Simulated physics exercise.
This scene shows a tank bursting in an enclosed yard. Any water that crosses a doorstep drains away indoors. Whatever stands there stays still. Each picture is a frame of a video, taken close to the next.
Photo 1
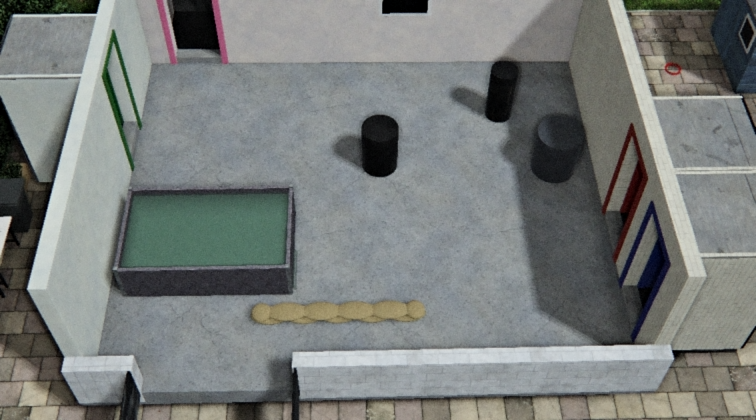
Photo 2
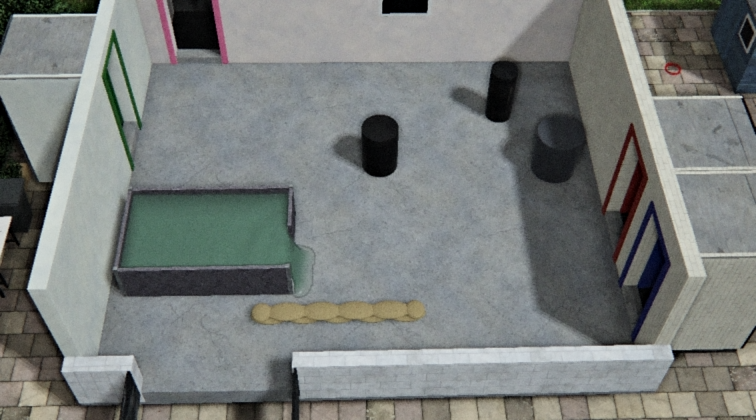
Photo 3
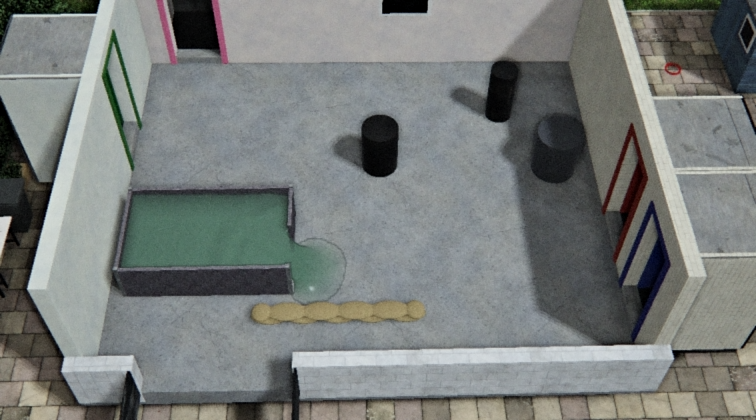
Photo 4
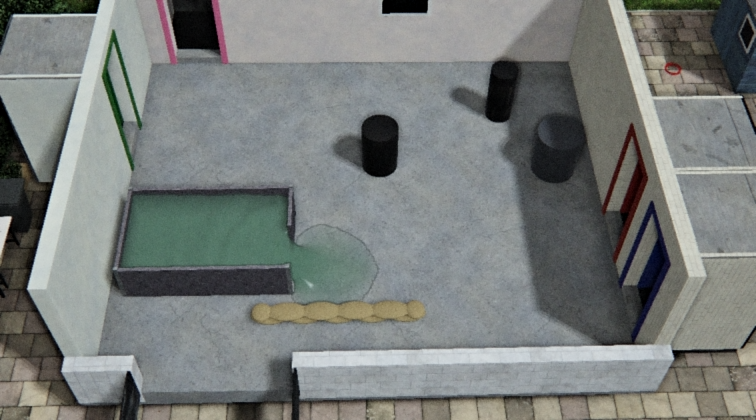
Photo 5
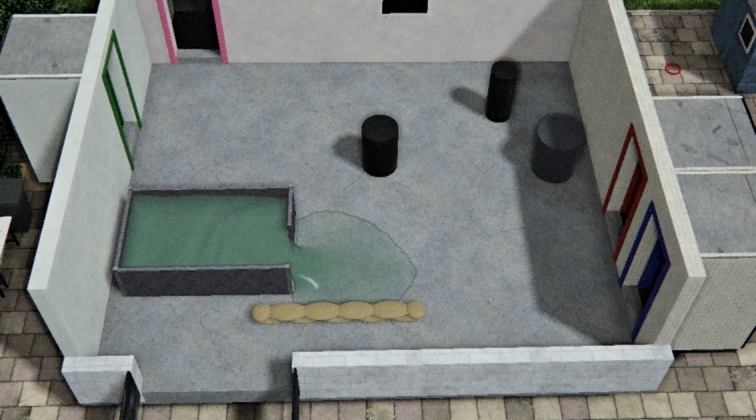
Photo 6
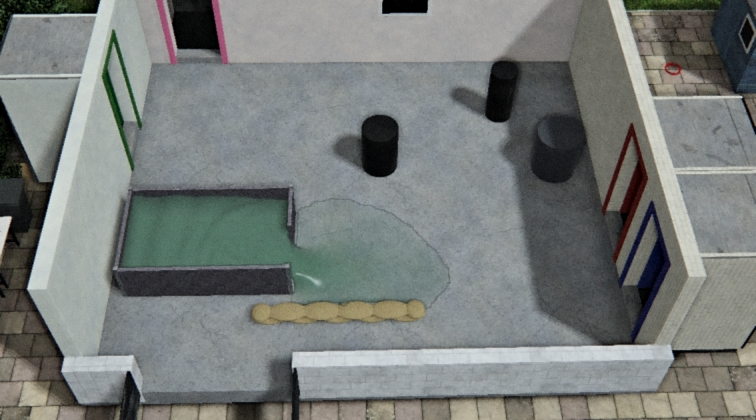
In a walled yard with dark cylinders and a row of sandbags, a tank of green water opened at its right side, and water poured out, spreading rightward across the floor behind the bags.
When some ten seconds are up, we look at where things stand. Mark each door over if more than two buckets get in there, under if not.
Red door - over; pink door - under; green door - under; blue door - over.
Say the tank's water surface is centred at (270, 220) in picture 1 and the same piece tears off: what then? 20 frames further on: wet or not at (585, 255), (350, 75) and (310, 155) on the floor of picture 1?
As listed: Reached, untouched, untouched.
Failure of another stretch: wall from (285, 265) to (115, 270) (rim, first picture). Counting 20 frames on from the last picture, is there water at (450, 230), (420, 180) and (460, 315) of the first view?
Taking the points in order: Swamped, unwetted and swamped.
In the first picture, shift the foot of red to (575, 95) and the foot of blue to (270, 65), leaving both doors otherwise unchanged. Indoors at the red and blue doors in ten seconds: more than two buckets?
Result - red: Remains below the limit; blue: Remains below the limit.
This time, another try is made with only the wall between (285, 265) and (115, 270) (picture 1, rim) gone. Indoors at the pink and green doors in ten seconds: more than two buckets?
Here's my take: Pink fails to reach the limit, and green fails to reach the limit too.
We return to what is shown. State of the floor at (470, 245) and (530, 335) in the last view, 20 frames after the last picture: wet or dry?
Taken in order, drenched then drenched.
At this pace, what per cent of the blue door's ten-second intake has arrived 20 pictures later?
I make it 40 per cent.
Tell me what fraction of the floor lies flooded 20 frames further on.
It works out to about 40 in a hundred.
A moment on, water covers 20 % of the floor; the red door not reached, the pink door not reached, the green door not reached, the blue door not reached.
Next, water covers 35 % of the floor; the red door wet at the sill, nothing in, the pink door not reached, the green door not reached, the blue door under two buckets in.
Then, water covers 40 % of the floor; the red door over two buckets in, the pink door not reached, the green door not reached, the blue door over two buckets in.
Later, water covers 45 % of the floor; the red door far over two buckets in, the pink door not reached, the green door not reached, the blue door far over two buckets in.
In the end, water covers 60 % of the floor; the red door far over two buckets in, the pink door not reached, the green door not reached, the blue door far over two buckets in.
